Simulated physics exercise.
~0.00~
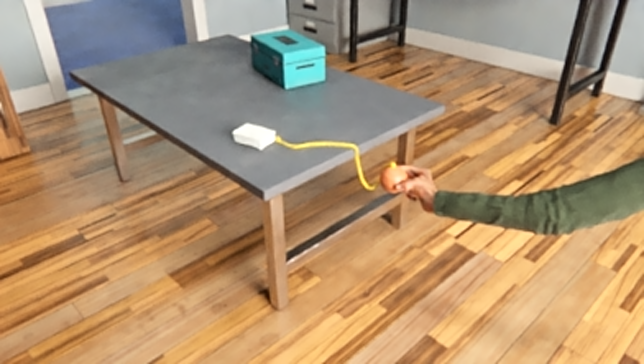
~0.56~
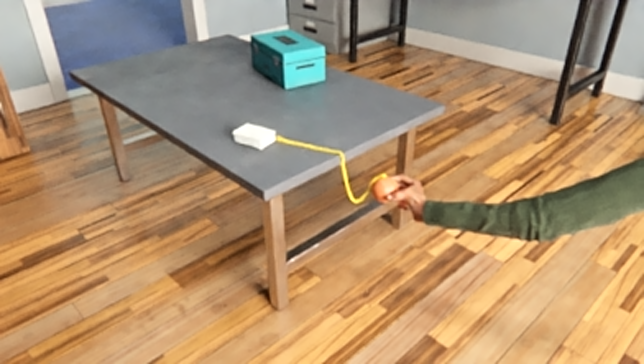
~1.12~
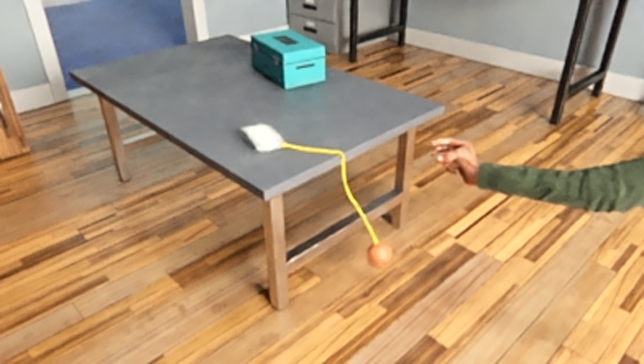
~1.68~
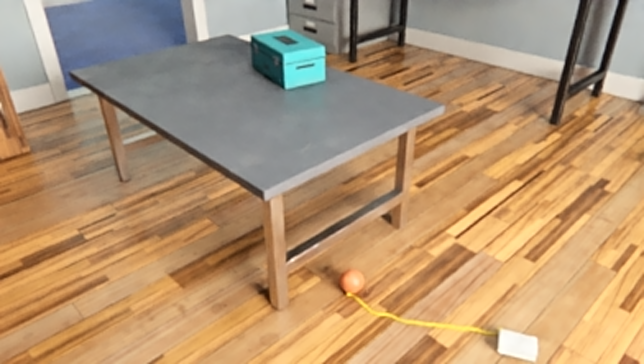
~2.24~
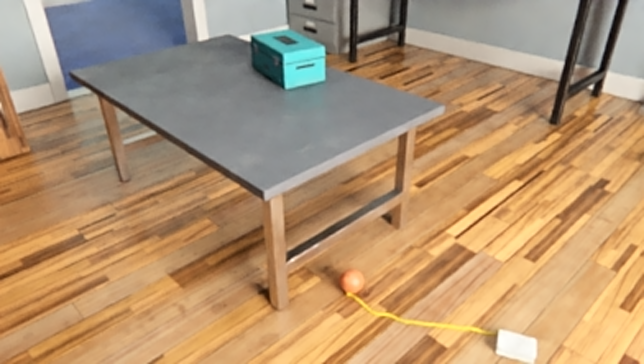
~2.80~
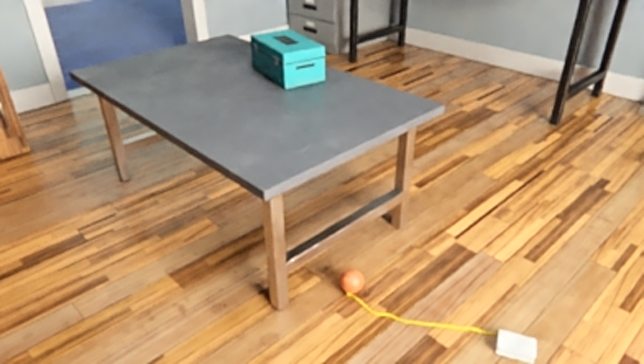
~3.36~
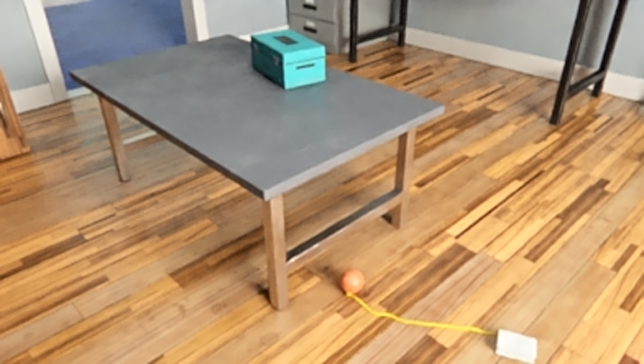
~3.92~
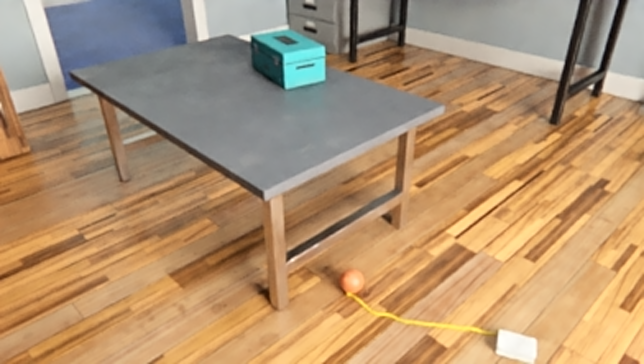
At the start, a hand in a green sleeve holds an orange ball-like object just off the edge of a grey table, with a yellow string running from it to a small white block on the tabletop near a turquoise toolbox. The hand lowers slightly, then lets go and draws back. The orange object drops, pulling the string down over the edge and tugging the white block along. Both end up on the wooden floor, the orange object near the table leg and the block to the right, joined by the string. They lie still while the toolbox remains on the table.
